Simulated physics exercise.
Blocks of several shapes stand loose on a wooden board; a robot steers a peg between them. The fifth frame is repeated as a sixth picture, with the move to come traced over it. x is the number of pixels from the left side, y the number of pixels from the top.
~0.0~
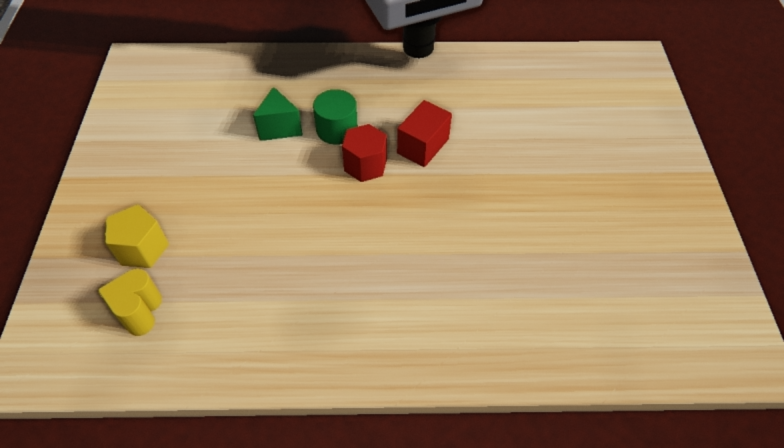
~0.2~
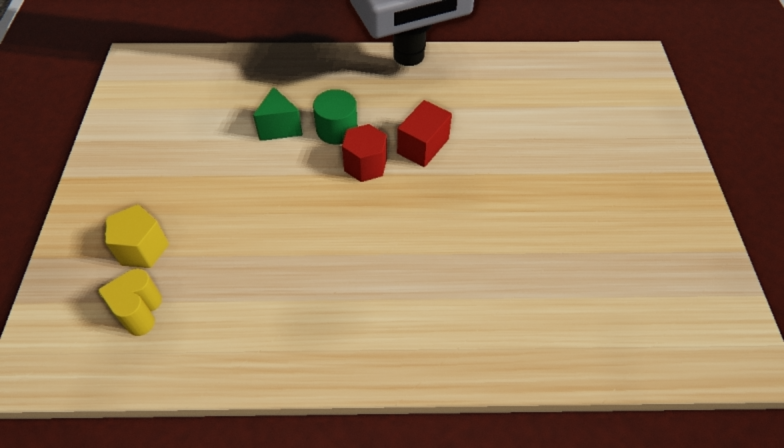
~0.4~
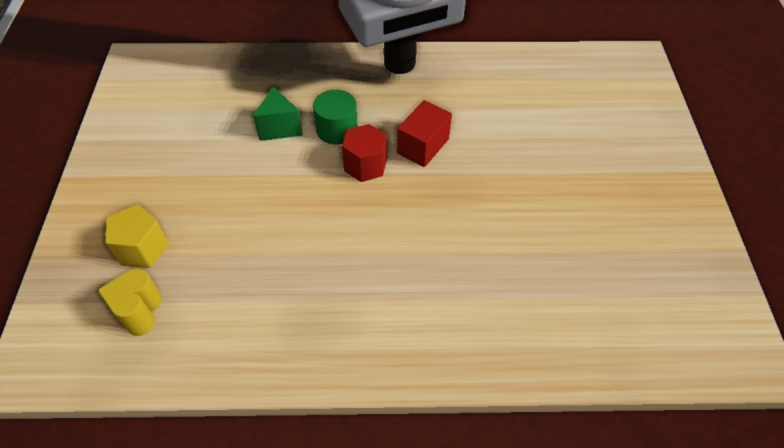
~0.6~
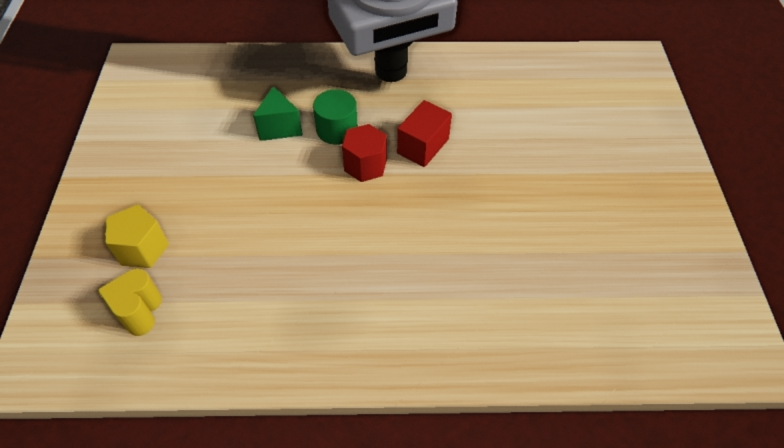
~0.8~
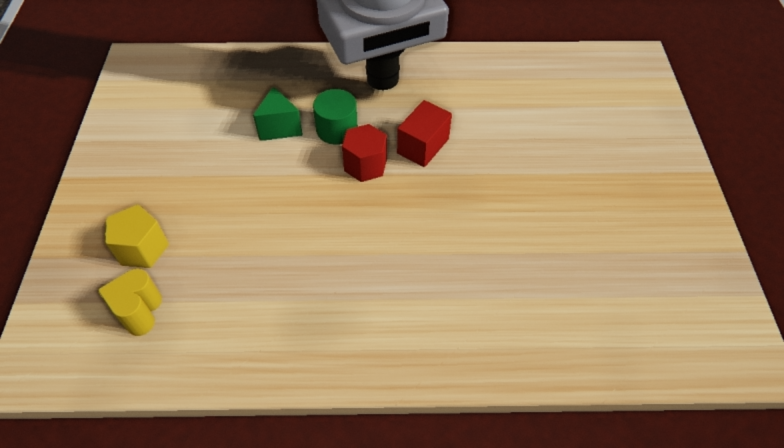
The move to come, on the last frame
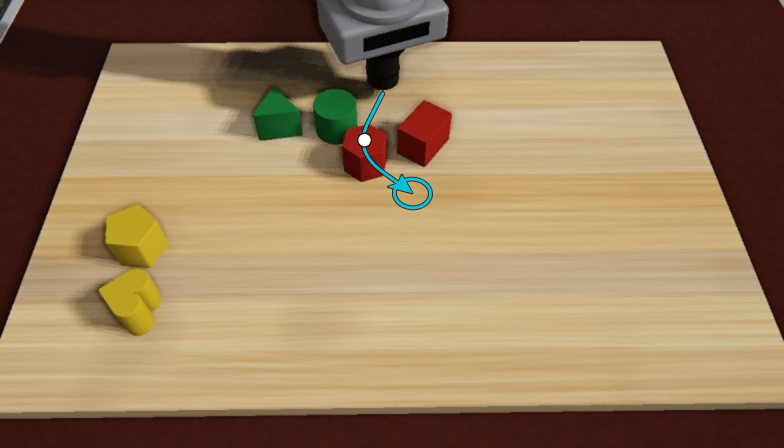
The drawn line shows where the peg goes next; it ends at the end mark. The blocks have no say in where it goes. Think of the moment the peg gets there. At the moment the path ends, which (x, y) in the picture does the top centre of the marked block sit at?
It is going to be at (375, 185).
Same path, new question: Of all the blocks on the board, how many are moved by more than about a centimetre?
My best guess is that a pair of blocks move over 1 cm.
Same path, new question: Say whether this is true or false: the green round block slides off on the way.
My answer: True.
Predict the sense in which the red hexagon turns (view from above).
From above, the red hexagon will be seen to turn clockwise.
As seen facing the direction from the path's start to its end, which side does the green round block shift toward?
Sideways, to the right.
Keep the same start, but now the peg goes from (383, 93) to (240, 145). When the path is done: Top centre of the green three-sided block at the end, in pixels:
At (201, 129).
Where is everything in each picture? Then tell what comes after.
In the first picture, lower end of the peg at (418, 49), tops of blocks, green round block at (335, 104), red hexagon at (365, 140), red rectangle at (425, 120).
In the second picture, peg at (409, 57), blocks as before.
In the third picture, peg at (400, 65), blocks as before.
In the fourth picture, peg at (391, 72), blocks as before.
In the fifth picture, peg at (383, 80), green round block at (335, 104), red hexagon at (365, 140), red rectangle at (425, 120).
The drawn path runs from (383, 93) over (366, 127) and (373, 164) to (412, 193); the dot is on the red hexagon.
What follows on the original path. One third of the way, peg at (365, 115); green round block at (326, 109).
Two thirds of the way, peg at (373, 151); green round block at (322, 113); red hexagon at (370, 169), turned 30° clockwise.
At the end, peg at (413, 181); green round block at (322, 113); red hexagon at (375, 185), turned 60° clockwise; red rectangle not moved.
